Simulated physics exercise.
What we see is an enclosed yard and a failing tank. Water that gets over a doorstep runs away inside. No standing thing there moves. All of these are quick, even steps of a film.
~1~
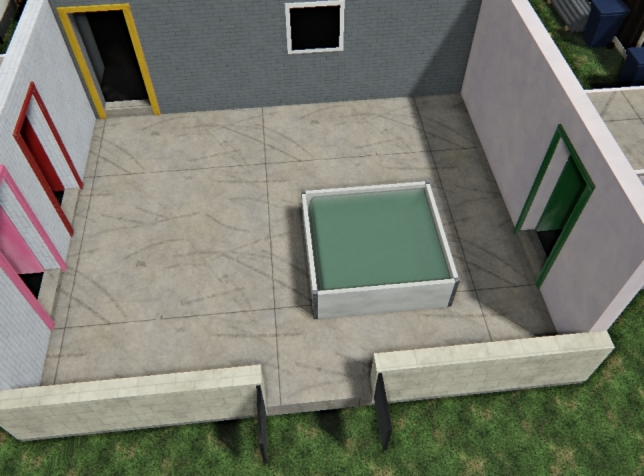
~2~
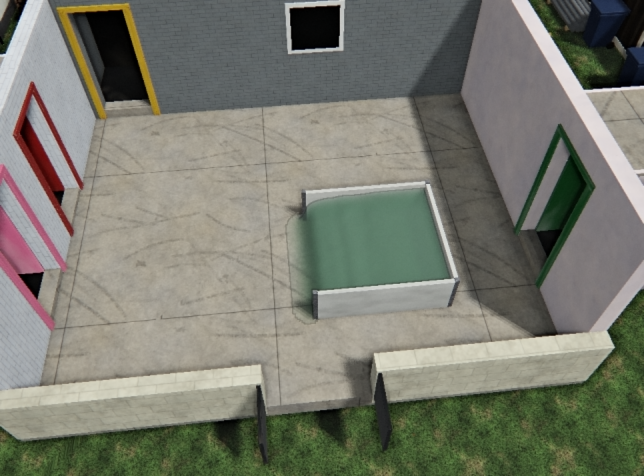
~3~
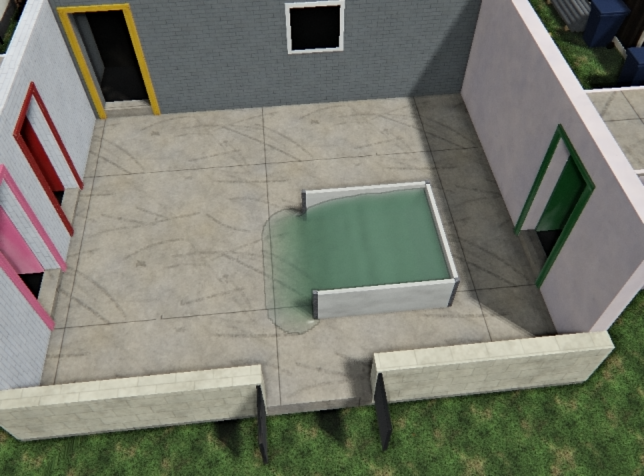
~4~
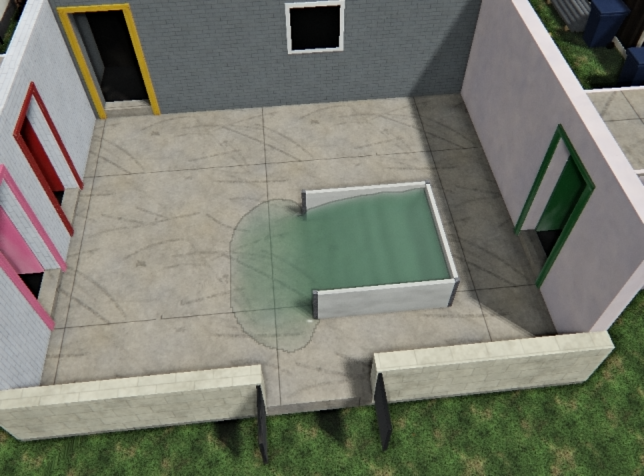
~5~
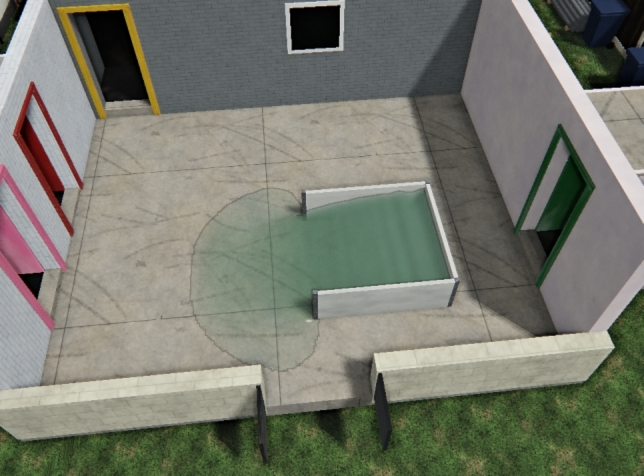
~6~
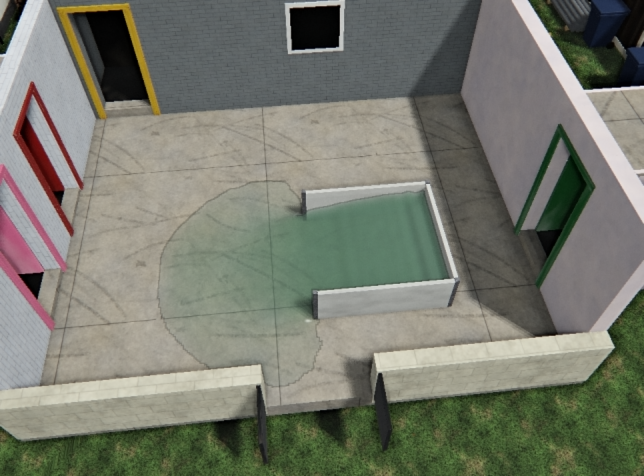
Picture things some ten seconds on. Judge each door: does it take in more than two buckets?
My call: The pink door takes in more, the green door keeps it to two or fewer, the red door takes in more, the yellow door keeps it to two or fewer.
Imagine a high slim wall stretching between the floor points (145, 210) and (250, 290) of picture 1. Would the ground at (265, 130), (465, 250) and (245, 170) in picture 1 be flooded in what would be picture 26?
Taking the points in the order given, they are inundated, high and dry and inundated.
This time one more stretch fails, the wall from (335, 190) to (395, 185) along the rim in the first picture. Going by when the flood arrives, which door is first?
That's the yellow-painted one.
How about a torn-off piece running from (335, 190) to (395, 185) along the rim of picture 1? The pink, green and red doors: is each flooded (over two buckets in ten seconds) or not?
Going door by door, the pink one misses the threshold, then the green one misses the threshold, then the red one misses the threshold.
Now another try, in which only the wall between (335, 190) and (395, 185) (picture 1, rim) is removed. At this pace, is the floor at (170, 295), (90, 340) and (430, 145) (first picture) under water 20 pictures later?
Untouched, untouched, submerged.
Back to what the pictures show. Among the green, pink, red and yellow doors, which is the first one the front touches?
The pink-painted one, before the others.
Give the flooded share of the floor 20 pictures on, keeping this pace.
Near 45 in a hundred.
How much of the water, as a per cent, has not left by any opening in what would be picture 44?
Around 88 parts in a hundred.
A moment on, water covers 35 % of the floor; the pink door under two buckets in, the green door not reached, the red door not reached, the yellow door not reached.
Next, water covers 45 % of the floor; the pink door over two buckets in, the green door not reached, the red door under two buckets in, the yellow door not reached.
Then, water covers 45 % of the floor; the pink door far over two buckets in, the green door not reached, the red door over two buckets in, the yellow door wet at the sill, nothing in.
Later, water covers 60 % of the floor; the pink door far over two buckets in, the green door not reached, the red door over two buckets in, the yellow door wet at the sill, nothing in.
In the end, water covers 90 % of the floor; the pink door far over two buckets in, the green door not reached, the red door over two buckets in, the yellow door wet at the sill, nothing in.
